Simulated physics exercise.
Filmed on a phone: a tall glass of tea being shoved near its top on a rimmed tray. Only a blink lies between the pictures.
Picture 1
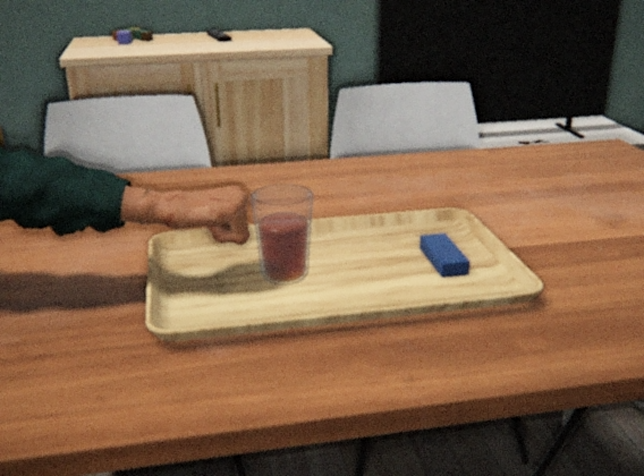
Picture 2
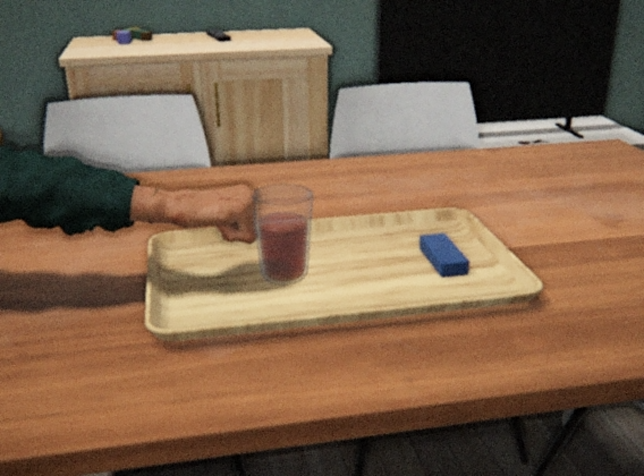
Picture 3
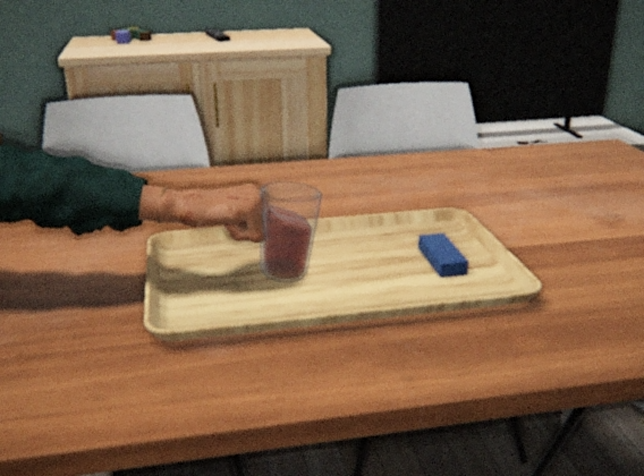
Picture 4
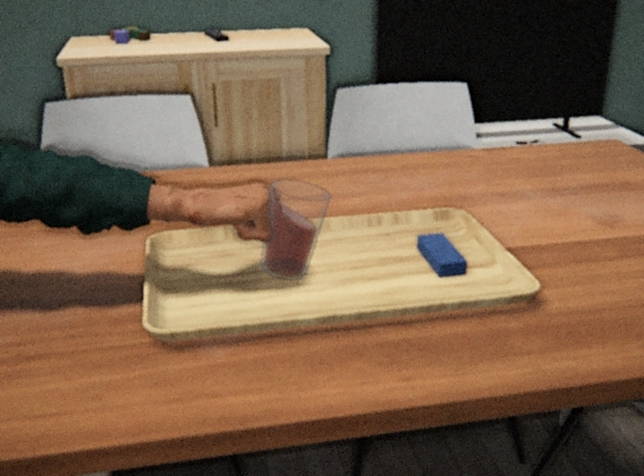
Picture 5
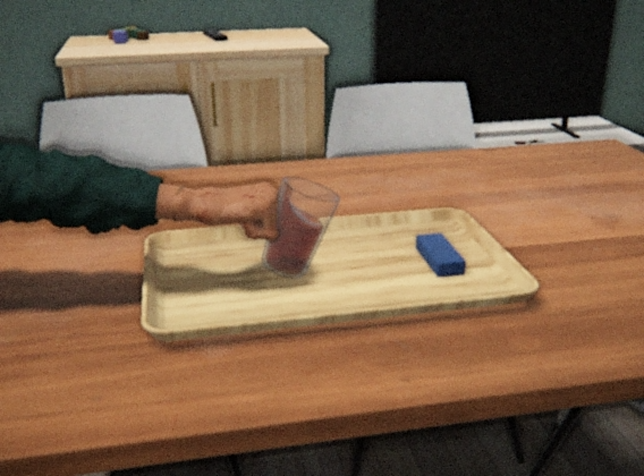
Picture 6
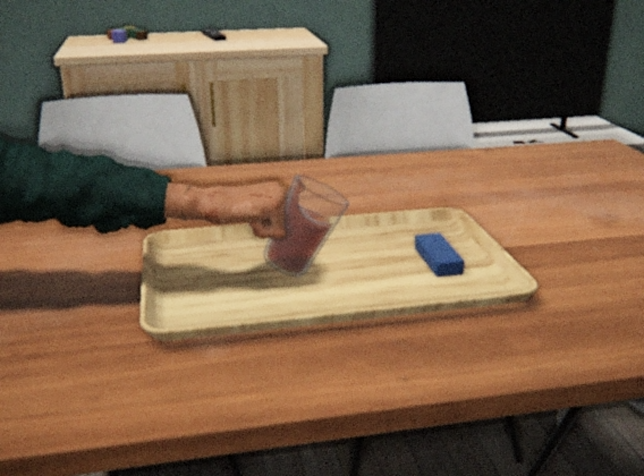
A hand in a dark green sleeve reaches in from the left and pushes a clear glass of reddish drink near its top, on a pale wooden tray. The tray lies on a brown wooden table seen from slightly above, a blue block to the right, with white chairs and a light cabinet behind. The glass first stands upright, then leans steadily further rightward as the knuckles press.
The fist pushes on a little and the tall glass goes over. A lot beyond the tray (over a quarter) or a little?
After the fall under a quarter gets off the tray.
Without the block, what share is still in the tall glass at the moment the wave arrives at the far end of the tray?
It comes to 55 per cent or so.
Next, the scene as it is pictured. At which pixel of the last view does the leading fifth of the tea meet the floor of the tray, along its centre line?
Close to (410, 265).
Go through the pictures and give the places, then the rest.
The first frame shows tilt 0°; right rim (311, 193); surface from (258, 222) to (307, 218); the tray's far rim is at (501, 245); a block is fixed to the tray further along.
The second frame shows tilt 0°; right rim (311, 193); surface from (257, 222) to (307, 217).
The third frame shows tilt 7°; right rim (320, 194); surface from (264, 205) to (307, 219).
The fourth frame shows tilt 13°; right rim (328, 195); surface from (273, 193) to (316, 223).
The fifth frame shows tilt 20°; right rim (338, 198); surface from (276, 212) to (322, 221).
The sixth frame shows tilt 28°; right rim (346, 202); surface from (280, 218) to (331, 220).
A moment on, the tall glass lies on its side and 93 per cent is in the glass, 5 on the tray and 2 above or beyond its rim.
Next, the tall glass lies on its side and 47 per cent is in the glass, 32 on the tray and 21 above or beyond its rim.
Then the tall glass lies on its side and 25 per cent is in the glass, 58 on the tray and 17 above or beyond its rim.
Later the tall glass lies on its side and 14 per cent is in the glass, 71 on the tray and 15 above or beyond its rim.
At rest 85 per cent is held by tray and glass, 15 is off the tray.
